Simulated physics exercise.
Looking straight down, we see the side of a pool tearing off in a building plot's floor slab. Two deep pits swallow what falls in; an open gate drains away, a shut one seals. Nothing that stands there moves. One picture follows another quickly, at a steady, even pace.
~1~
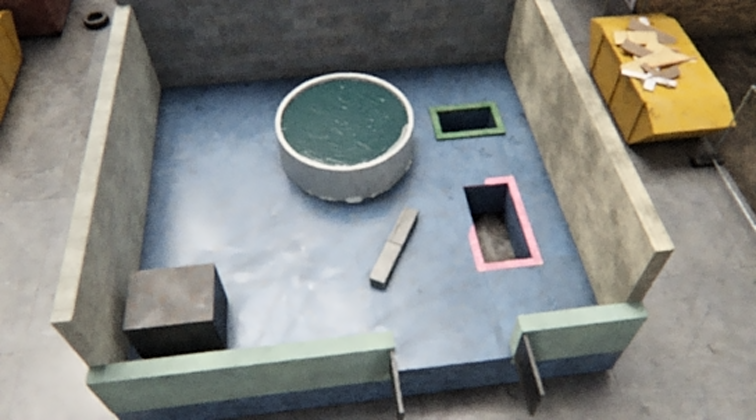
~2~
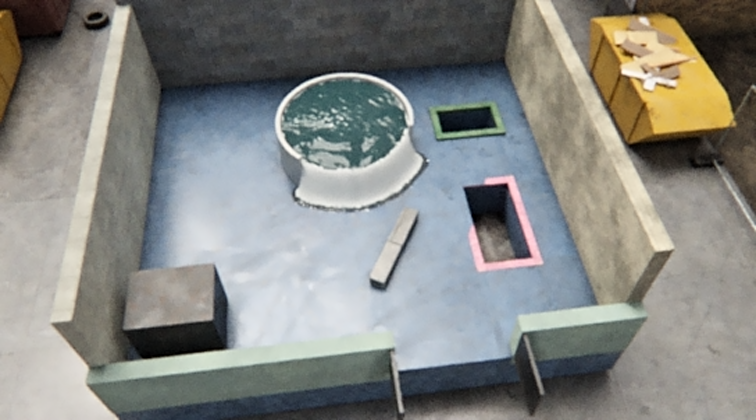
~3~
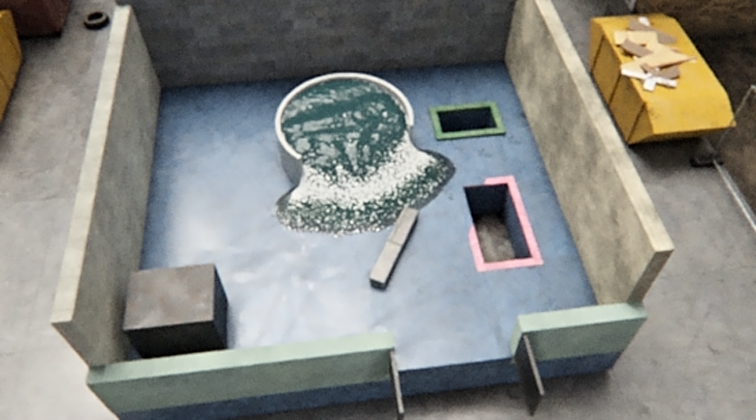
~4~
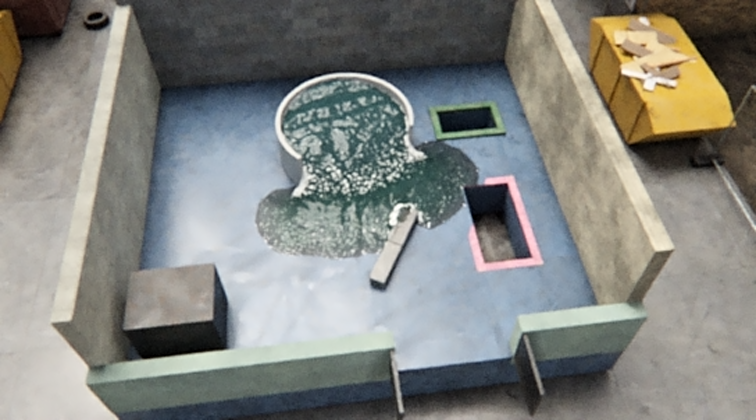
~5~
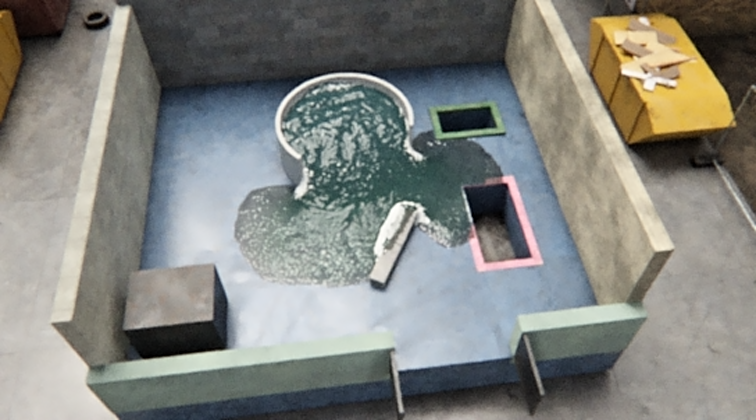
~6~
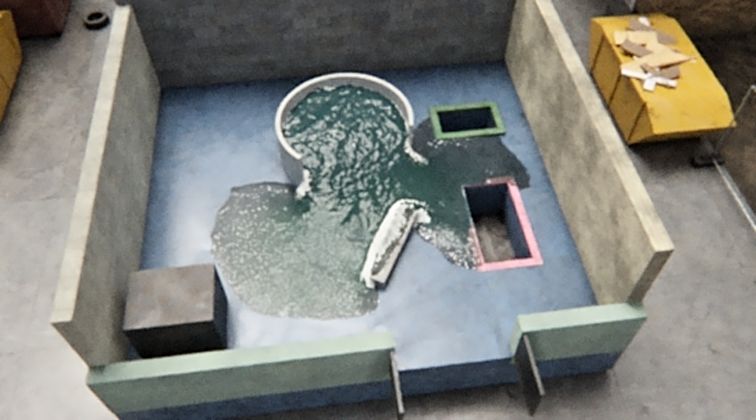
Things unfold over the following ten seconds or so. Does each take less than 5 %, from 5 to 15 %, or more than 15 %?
In the end gate: A twentieth to fifteen per cent; green pit: Short of a twentieth; pink pit: Upwards of fifteen per cent.
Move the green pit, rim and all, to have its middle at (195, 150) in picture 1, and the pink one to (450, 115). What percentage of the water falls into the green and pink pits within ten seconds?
Green: 4 %; pink: 8 %.
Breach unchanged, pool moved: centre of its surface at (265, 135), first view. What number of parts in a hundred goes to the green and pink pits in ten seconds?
Shares - green: 2 in a hundred; pink: 20 in a hundred.
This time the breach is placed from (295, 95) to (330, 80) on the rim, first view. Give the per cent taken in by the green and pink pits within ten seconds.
Result - green: 4 %; pink: 6 %.
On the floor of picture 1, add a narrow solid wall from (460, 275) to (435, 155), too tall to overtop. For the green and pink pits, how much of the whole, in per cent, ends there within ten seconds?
The green pit gets 0 per cent, the pink pit 4 per cent.
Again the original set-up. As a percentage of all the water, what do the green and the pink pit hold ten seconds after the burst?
Around 0 per cent, then around 40 per cent.
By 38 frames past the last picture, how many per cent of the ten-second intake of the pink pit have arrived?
Result: 80 % of the ten-second total.
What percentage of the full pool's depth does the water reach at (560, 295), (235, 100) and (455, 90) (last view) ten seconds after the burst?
The three come to near 8, 6 and 4 per cent respectively.
A moment on, water covers 40 % of the floor; the gate 0 %, the green pit 0 %, the pink pit 9 %.
Next, water covers 45 % of the floor; the gate 1 %, the green pit 0 %, the pink pit 17 %.
Then, water covers 55 % of the floor; the gate 5 %, the green pit 0 %, the pink pit 23 %.
Later, water covers 80 % of the floor; the gate 7 %, the green pit 0 %, the pink pit 31 %.
In the end, water covers 95 % of the floor; the gate 10 %, the green pit 0 %, the pink pit 39 %.
